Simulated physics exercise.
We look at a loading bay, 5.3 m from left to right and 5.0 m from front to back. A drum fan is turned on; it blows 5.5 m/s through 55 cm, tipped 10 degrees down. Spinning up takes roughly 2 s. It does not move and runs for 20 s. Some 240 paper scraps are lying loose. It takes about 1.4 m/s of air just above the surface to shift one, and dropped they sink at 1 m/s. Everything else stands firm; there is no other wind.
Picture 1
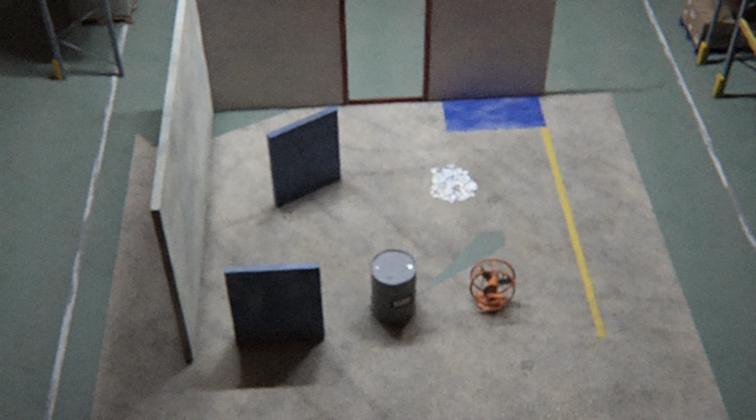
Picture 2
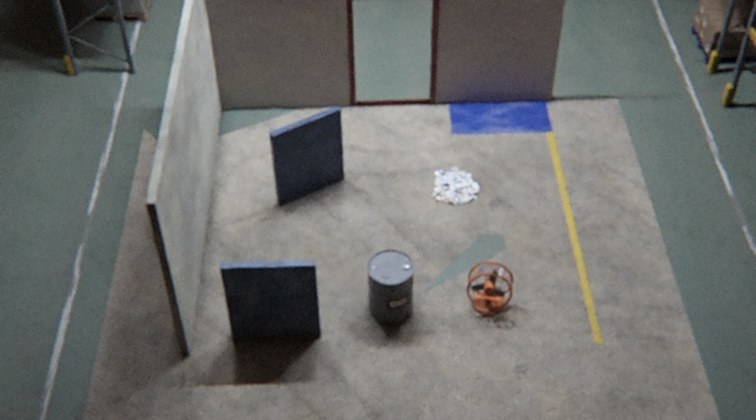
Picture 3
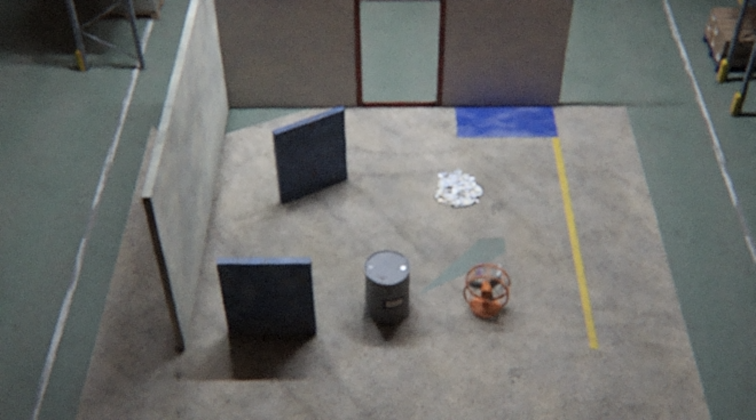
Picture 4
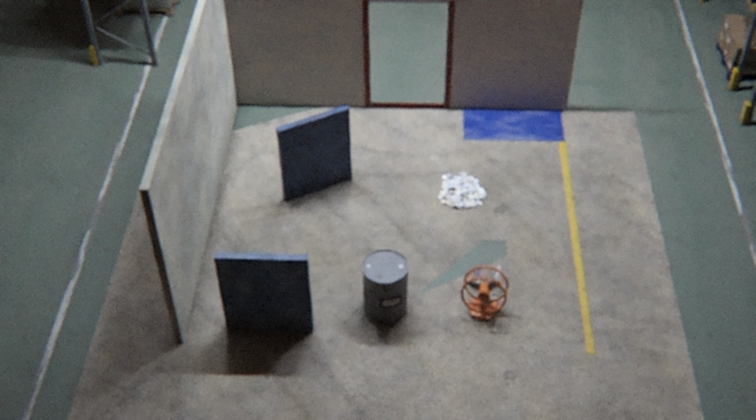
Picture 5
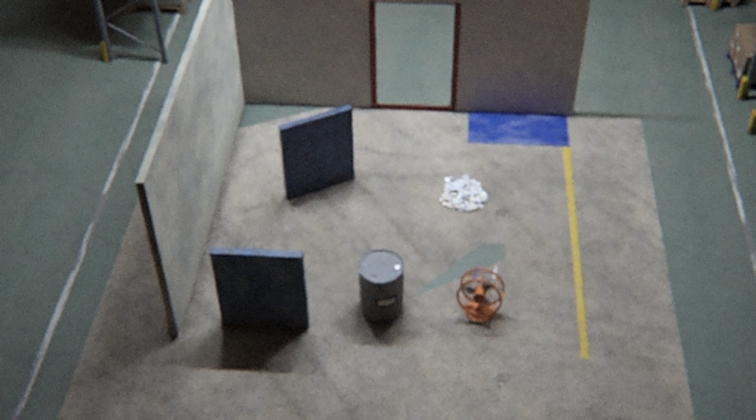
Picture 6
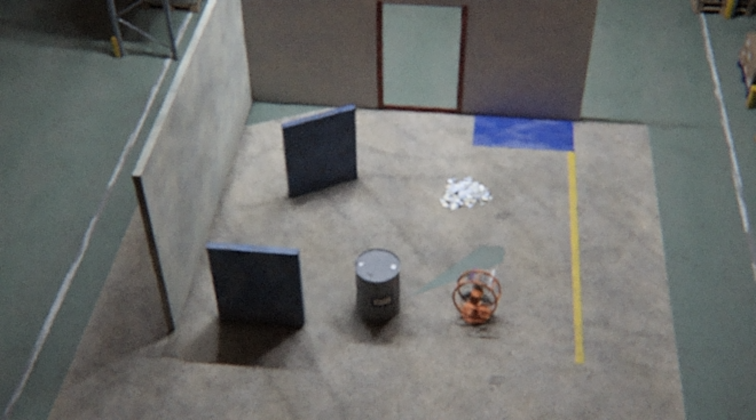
In a loading bay, an orange drum fan spins and some white paper scraps shift slightly.
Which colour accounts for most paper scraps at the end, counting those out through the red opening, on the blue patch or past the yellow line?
The biggest group is at the red one.
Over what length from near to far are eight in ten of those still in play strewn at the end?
Roughly 0.8 m.
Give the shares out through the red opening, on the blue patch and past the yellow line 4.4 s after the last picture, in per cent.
About 80 % red, 0 % blue, 0 % yellow.
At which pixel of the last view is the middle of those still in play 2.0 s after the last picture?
Around (440, 112).
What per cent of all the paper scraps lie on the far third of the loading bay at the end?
Some 10 per cent.
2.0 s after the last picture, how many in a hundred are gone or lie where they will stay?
Some 0 per cent.
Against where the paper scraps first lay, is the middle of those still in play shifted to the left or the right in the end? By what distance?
Towards the left, some 1.4 m.
Then, 2.0 s after the last picture, 100 % are on the move or not yet settled, 0 % are past the yellow line, 0 % on the blue patch and 48 % out through the red opening; the middle of those still in play is near (440, 112).
Then, 4.4 s after the last picture, 93 % are on the move or not yet settled, 0 % are past the yellow line, 0 % on the blue patch and 77 % out through the red opening; the middle of those still in play is near (412, 101).
Then, 9.0 s after the last picture, 83 % are on the move or not yet settled, 0 % are past the yellow line, 0 % on the blue patch and 86 % out through the red opening; the middle of those still in play is near (398, 94).
Then, 18.0 s after the last picture, at the end, 0 % are past the yellow line, 0 % on the blue patch and 90 % out through the red opening; the middle of those still in play is near (393, 91).
